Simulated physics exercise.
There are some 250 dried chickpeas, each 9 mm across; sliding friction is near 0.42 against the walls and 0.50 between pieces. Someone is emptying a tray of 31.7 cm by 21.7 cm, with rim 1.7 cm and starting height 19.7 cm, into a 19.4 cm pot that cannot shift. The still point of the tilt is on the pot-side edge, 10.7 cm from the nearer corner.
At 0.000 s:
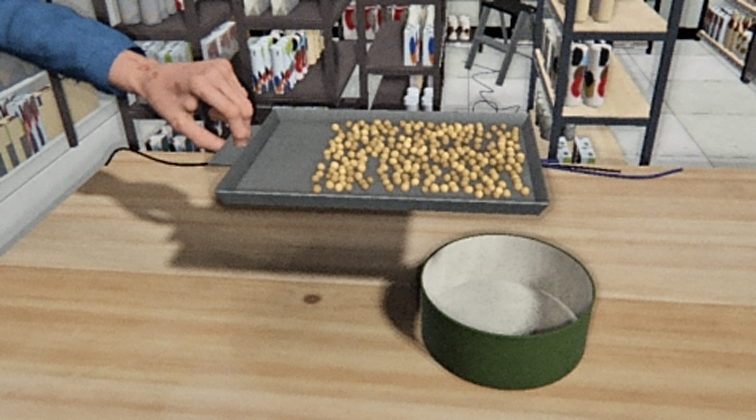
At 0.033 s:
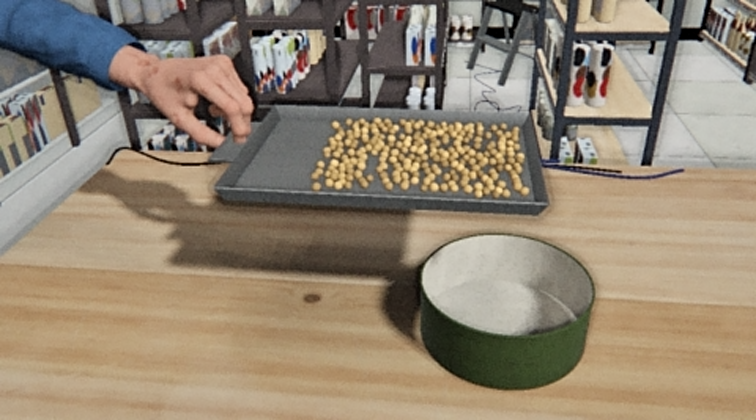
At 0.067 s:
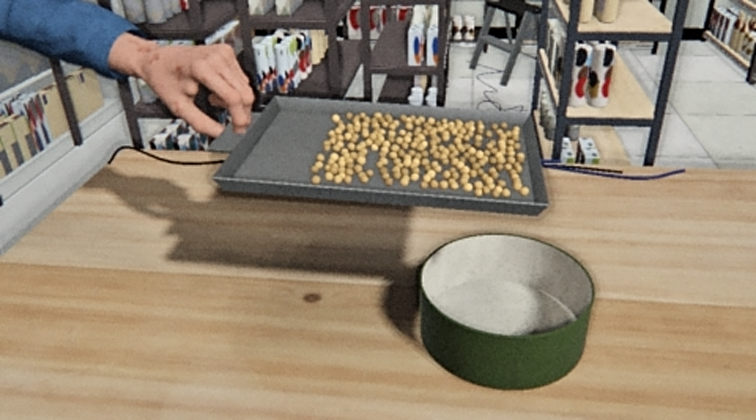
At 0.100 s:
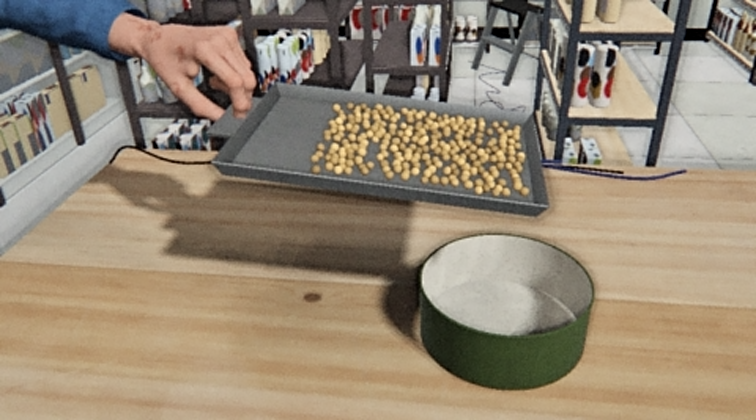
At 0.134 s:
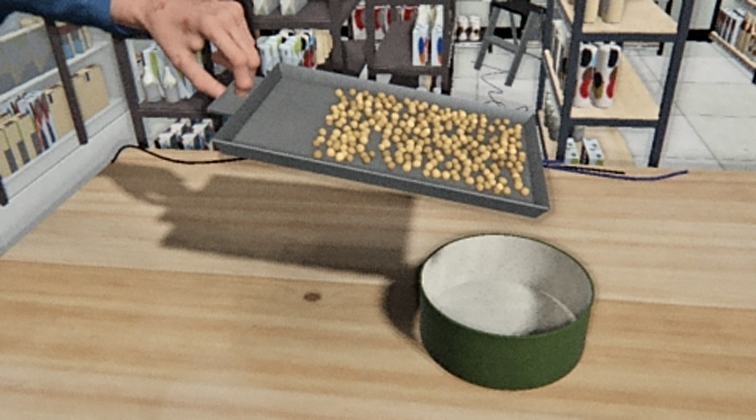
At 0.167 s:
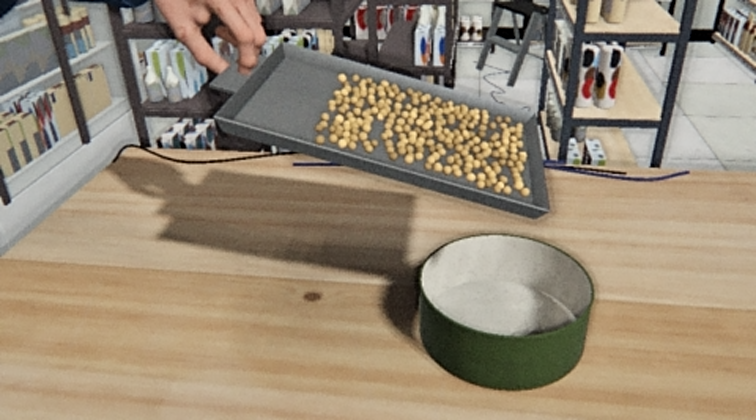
On a wooden table in a room lined with shelves, a hand in a blue sleeve is at the left end of a gray tray of dried chickpeas, beside a green pot. The tray's left end rises, slowly and then faster, slanting it down to the right while the chickpeas keep their places on it.
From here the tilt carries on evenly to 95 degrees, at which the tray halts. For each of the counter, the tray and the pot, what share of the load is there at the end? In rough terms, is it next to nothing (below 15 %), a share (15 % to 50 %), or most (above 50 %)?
Roughly: Counter: Most, tray: Next to nothing, pot: A share.
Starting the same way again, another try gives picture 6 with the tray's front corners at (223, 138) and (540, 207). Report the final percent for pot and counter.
You'd end with pot at 70 and counter at 30.
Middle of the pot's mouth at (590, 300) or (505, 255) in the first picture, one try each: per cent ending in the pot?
I'd say close to 75 percent for the first spot and 30 percent for the second.
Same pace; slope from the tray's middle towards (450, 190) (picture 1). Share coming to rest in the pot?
Roughly 95 percent of them.
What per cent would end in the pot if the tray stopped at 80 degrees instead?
Result: Close to 40 %.
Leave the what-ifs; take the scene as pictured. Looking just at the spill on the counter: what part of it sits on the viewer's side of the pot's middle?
About 40 per cent.
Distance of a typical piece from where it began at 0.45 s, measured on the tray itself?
6 cm.
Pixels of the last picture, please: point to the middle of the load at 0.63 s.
Approximately (557, 181) in the final picture.
Then, at 0.45 s, tilt 55 degrees; the tray holds 100 %, the pot 0 %.
After 0.63 s, tilt 81 degrees; the tray holds 65 %, the pot 0 %.
After 0.94 s, tilt 95 degrees; the tray holds 0 %, the pot 40 %.
By 1.6 s all is still; counter 60 %, tray 0 %, pot 40 %.
